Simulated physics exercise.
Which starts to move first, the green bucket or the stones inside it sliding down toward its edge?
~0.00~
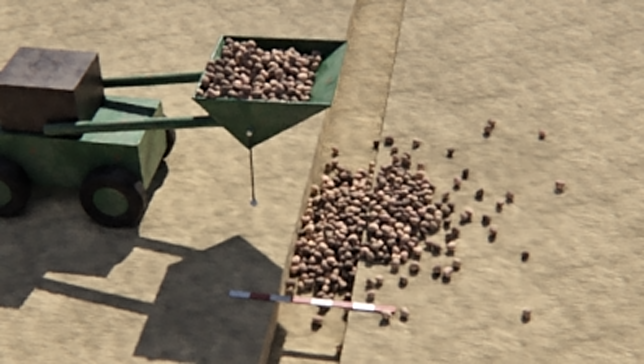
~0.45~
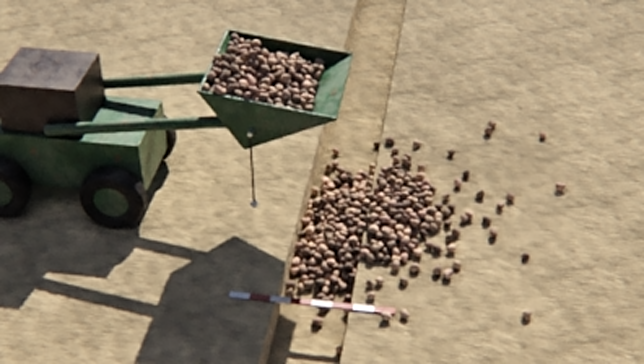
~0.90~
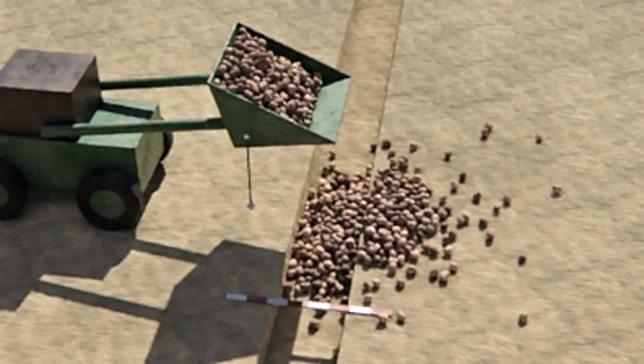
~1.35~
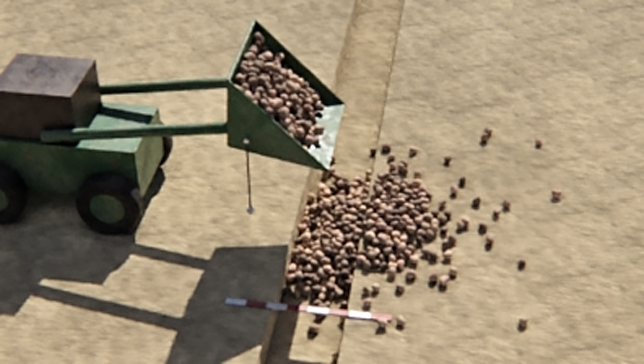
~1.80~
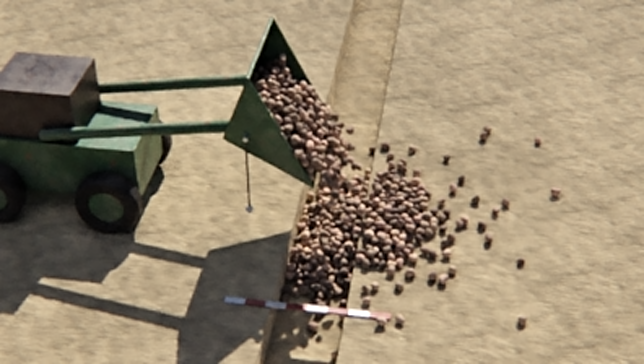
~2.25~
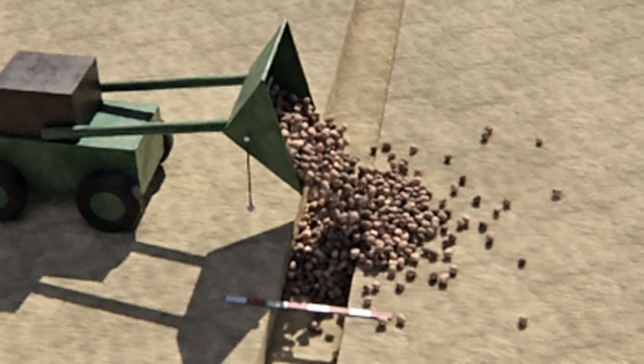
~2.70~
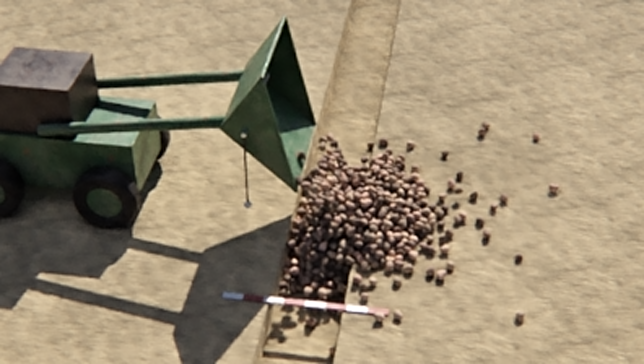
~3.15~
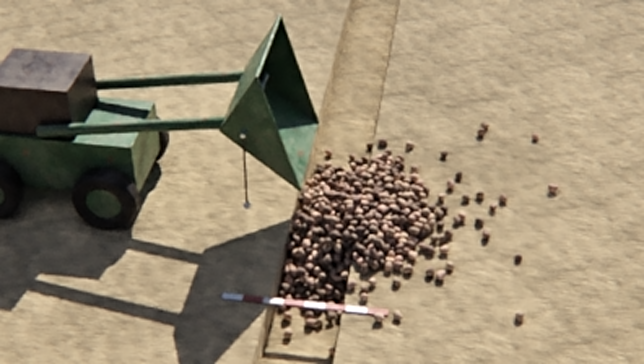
The green bucket starts to move first, tipping forward while the stones keep their place in it. The stones begin sliding down toward its edge only once it is tilted more steeply.
The clip opens on a green loader at the left, holding a bucket full of rounded brown stones above a sandy trench where an earlier heap already lies, with some stones scattered to the right. The bucket starts tipping forward while its load stays in place. As it tilts more steeply, the stones slide toward the lower edge and then pour out onto the heap. The stream thins until the bucket looks empty. At the end the bucket hangs steeply tilted, and the stones lie piled in and beside the trench around a red and white staff.
